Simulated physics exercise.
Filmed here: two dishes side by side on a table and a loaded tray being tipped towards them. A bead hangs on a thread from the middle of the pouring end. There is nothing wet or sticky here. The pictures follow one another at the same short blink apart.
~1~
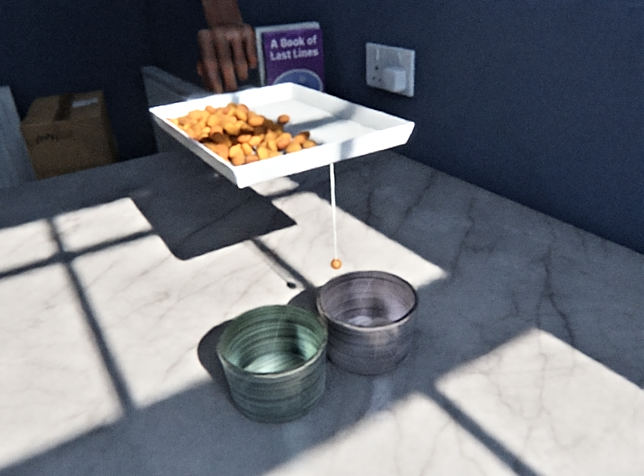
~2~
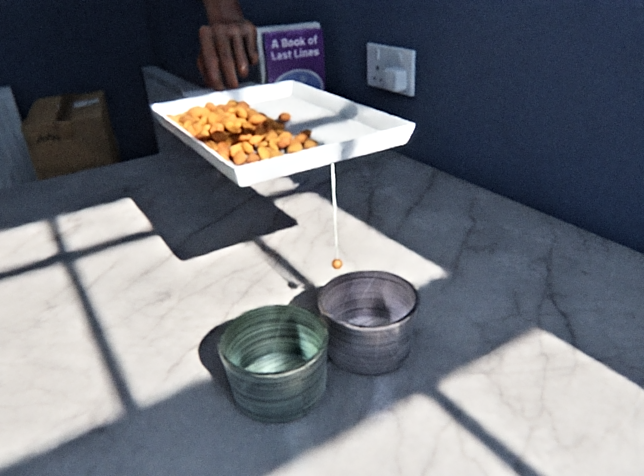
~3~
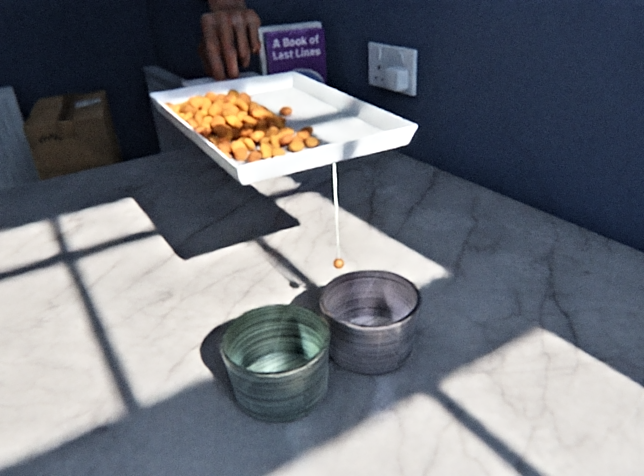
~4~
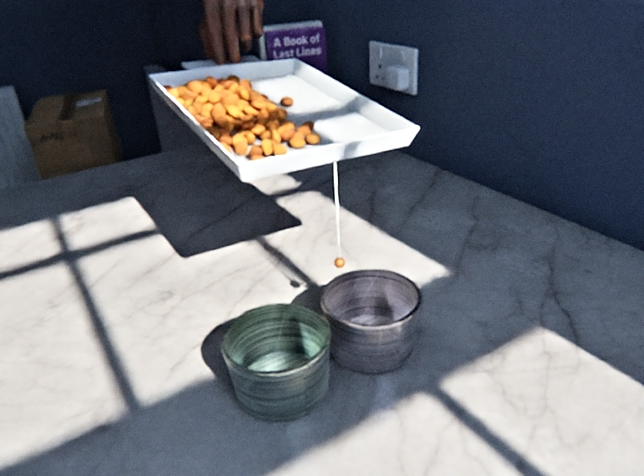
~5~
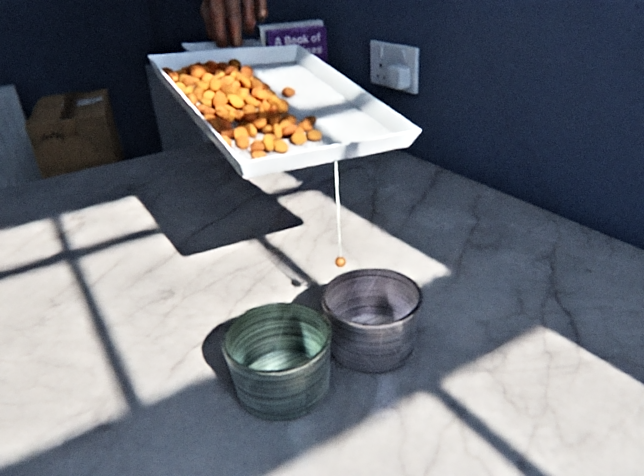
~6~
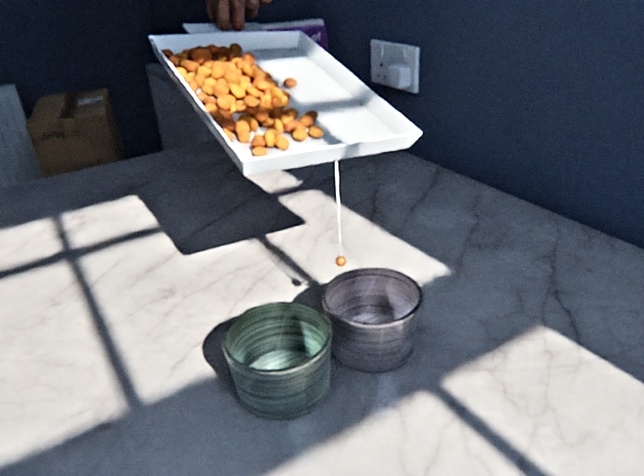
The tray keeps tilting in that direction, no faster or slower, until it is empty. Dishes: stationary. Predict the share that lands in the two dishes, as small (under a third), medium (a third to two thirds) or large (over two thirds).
Medium.
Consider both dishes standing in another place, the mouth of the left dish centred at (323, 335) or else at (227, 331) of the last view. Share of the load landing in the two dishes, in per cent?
Close to 50 in a hundred, then close to 10 in a hundred.
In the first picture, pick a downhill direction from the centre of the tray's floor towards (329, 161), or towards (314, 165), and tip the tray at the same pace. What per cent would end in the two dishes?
Around 70 per cent first, around 80 per cent next.
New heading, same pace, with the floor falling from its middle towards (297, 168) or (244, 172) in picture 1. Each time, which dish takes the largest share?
So the first heading gives the leftward dish, the second gives the leftward dish.
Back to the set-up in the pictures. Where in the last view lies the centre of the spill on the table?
Somewhere about (476, 323), I'd say.
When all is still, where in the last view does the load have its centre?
Close to (399, 334).
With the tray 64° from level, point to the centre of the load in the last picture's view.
Roughly at (352, 135).
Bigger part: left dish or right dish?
Simple - that is the right-placed one.
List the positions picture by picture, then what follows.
The first picture shows corners of the pouring end near (238, 165) and (405, 123), level; middle of the load near (228, 126), bits of cat kibble; left dish near (301, 388); right dish near (397, 342); bead on its thread near (336, 264).
The second picture shows corners of the pouring end near (239, 165) and (406, 124), level; middle of the load near (229, 124).
The third picture shows corners of the pouring end near (241, 163) and (409, 125), tipped barely, lowest at the right corner; middle of the load near (230, 117).
The fourth picture shows corners of the pouring end near (243, 161) and (411, 126), tipped a little, lowest at the right corner; middle of the load near (231, 105).
The fifth picture shows corners of the pouring end near (245, 158) and (413, 128), tipped a little, lowest at the right corner; middle of the load near (232, 94).
The sixth picture shows corners of the pouring end near (247, 156) and (414, 130), tipped clearly, lowest at the right corner; middle of the load near (233, 82); left dish near (305, 385); right dish near (402, 339).
Shortly afterwards, tray tipped steeply; the bulk on the tray; a little in the air.
Next, tray tipped past a quarter turn; near a quarter on the tray; near a third in the right dish; near a quarter outside both; near a quarter in the air.
Some moments later, tray tipped past a quarter turn; near half in the right dish; near half outside both.
In the end, tray tipped past a quarter turn; none at all in the left dish; near half in the right dish; near half outside both.
